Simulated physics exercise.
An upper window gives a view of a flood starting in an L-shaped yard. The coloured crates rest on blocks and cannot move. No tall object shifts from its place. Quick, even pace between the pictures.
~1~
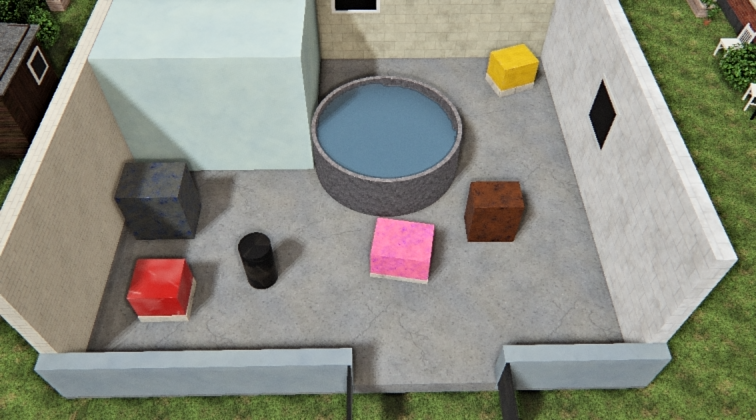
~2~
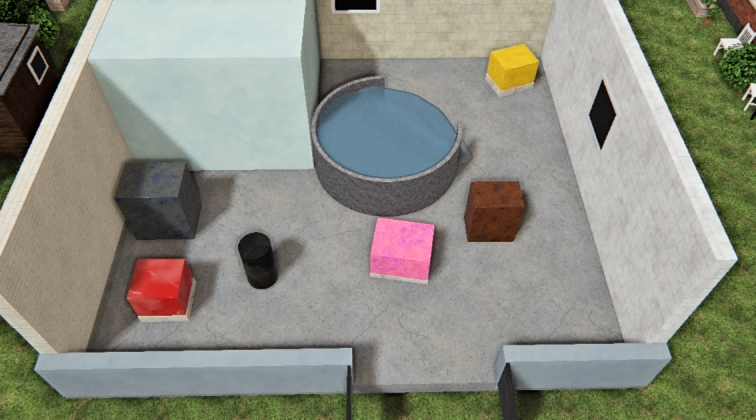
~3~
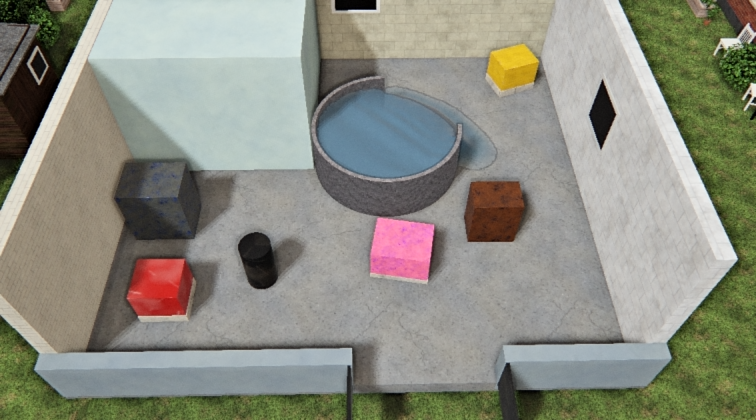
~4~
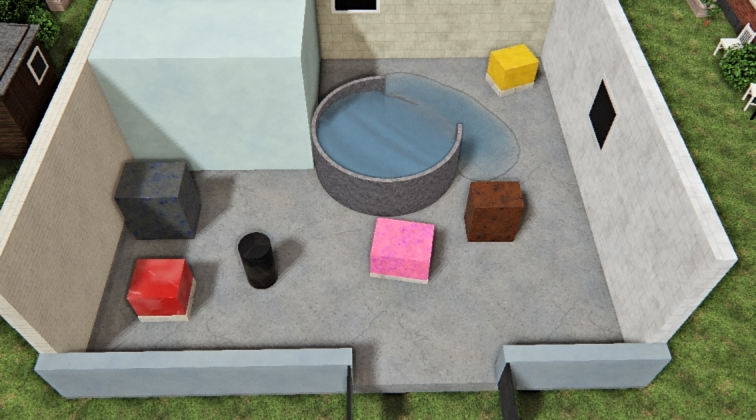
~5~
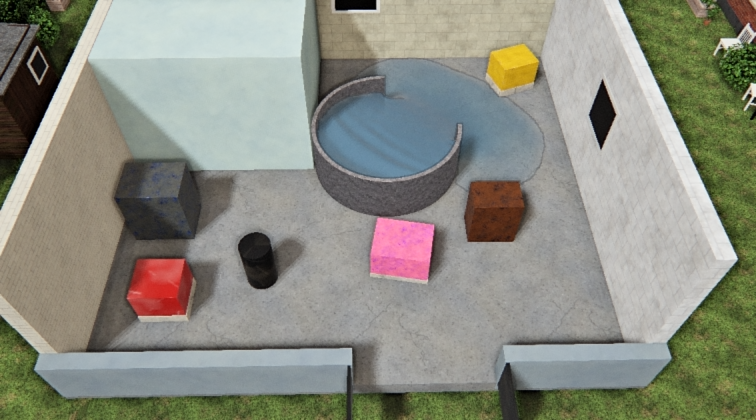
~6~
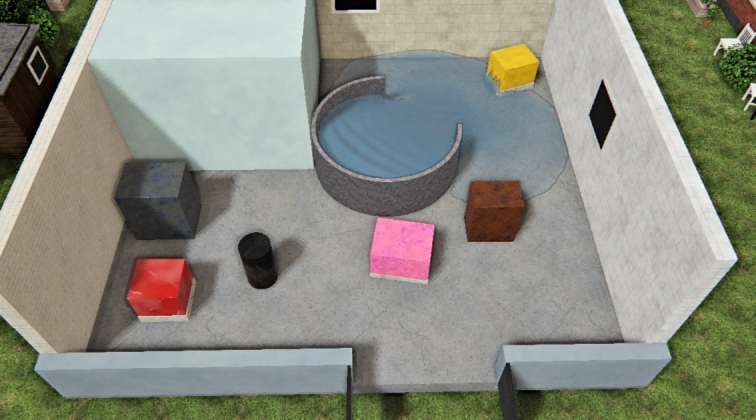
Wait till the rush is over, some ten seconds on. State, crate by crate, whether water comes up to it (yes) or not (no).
Red crate - no; yellow crate - yes; pink crate - yes.
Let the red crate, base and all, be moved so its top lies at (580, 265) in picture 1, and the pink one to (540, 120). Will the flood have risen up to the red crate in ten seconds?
As for the red crate, it is dampened.
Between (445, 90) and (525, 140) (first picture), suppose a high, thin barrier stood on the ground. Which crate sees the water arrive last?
It's the red crate.
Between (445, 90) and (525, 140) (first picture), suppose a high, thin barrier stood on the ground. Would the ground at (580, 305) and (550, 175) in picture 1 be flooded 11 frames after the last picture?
Reached, reached.
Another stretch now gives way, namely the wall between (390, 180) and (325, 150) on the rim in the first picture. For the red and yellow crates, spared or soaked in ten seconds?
Well, the red crate gets reached, and the yellow crate is never reached as well.
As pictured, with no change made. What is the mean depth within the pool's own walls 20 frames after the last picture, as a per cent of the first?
I'd put it near 24 per cent.
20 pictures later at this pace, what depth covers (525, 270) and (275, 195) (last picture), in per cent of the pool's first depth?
First 8 %, then 0 %.
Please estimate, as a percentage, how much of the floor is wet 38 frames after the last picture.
Roughly 65 percent.
A moment on, water covers 25 % of the floor; the red crate not reached, the yellow crate water round its plinth, the pink crate not reached.
Next, water covers 30 % of the floor; the red crate not reached, the yellow crate water round its plinth, the pink crate not reached.
Then, water covers 45 % of the floor; the red crate not reached, the yellow crate water round its plinth, the pink crate not reached.
Later, water covers 65 % of the floor; the red crate not reached, the yellow crate water round its plinth, the pink crate water round its plinth.
In the end, water covers 95 % of the floor; the red crate stayed above the water, the yellow crate was topped, the pink crate was topped.
